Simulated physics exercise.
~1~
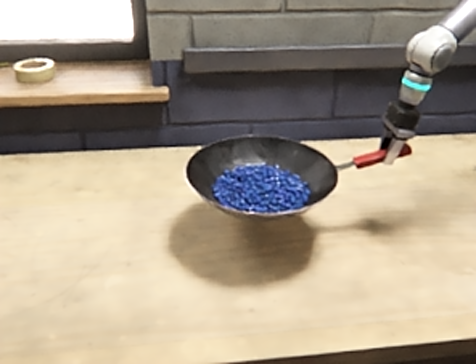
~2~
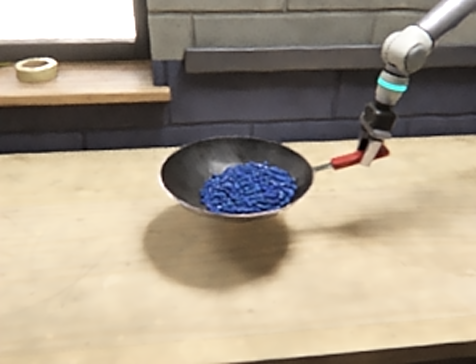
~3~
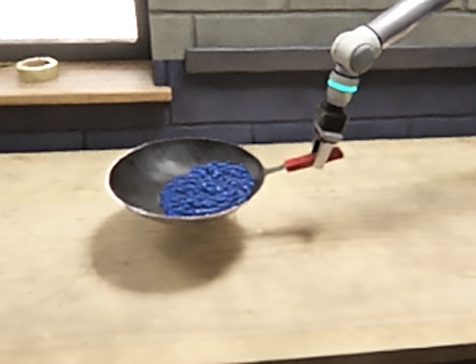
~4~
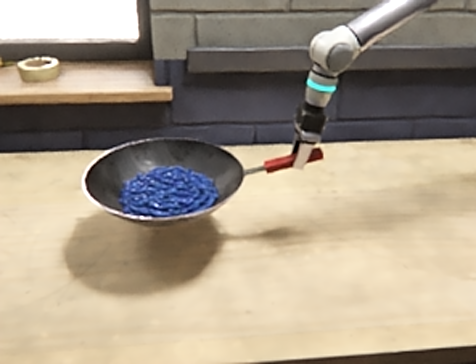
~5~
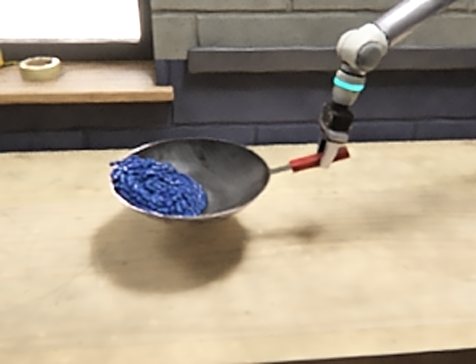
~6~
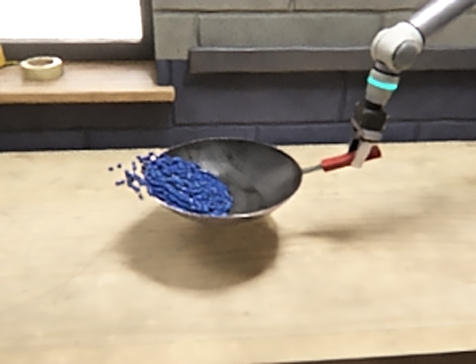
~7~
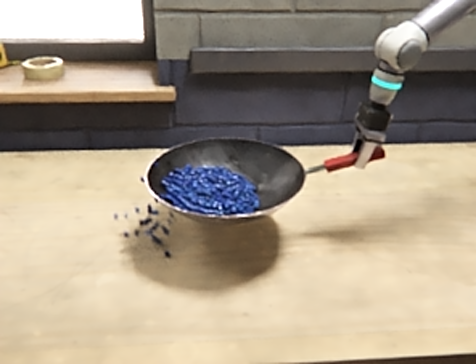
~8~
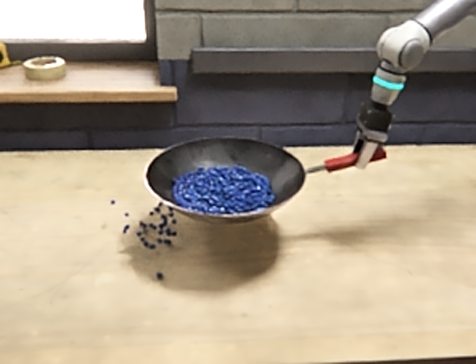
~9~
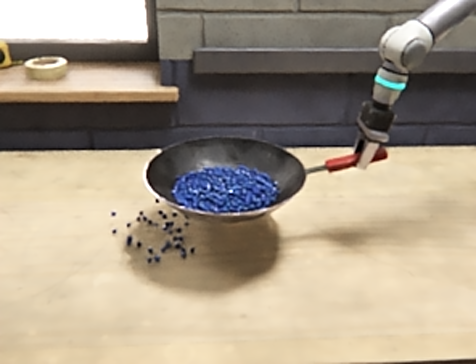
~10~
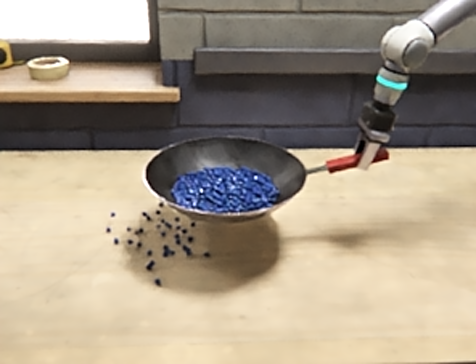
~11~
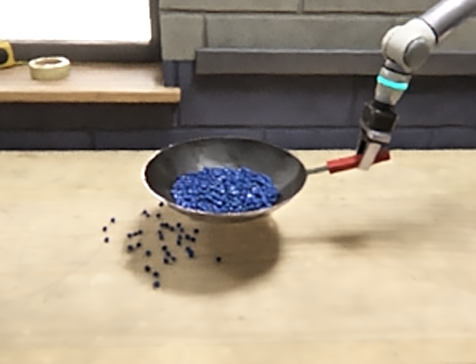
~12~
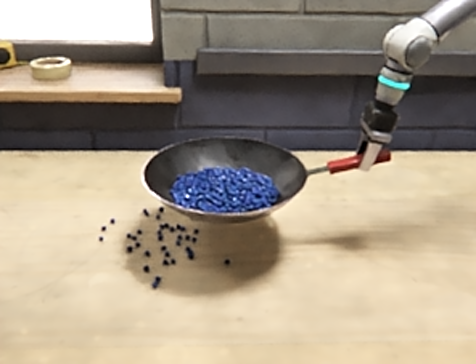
The footage shows a robot arm holding a wok of blue plastic beads above a wooden table, moving it left and then back right, so that some beads spill over the left rim and scatter on the tabletop while most stay in the now still wok.
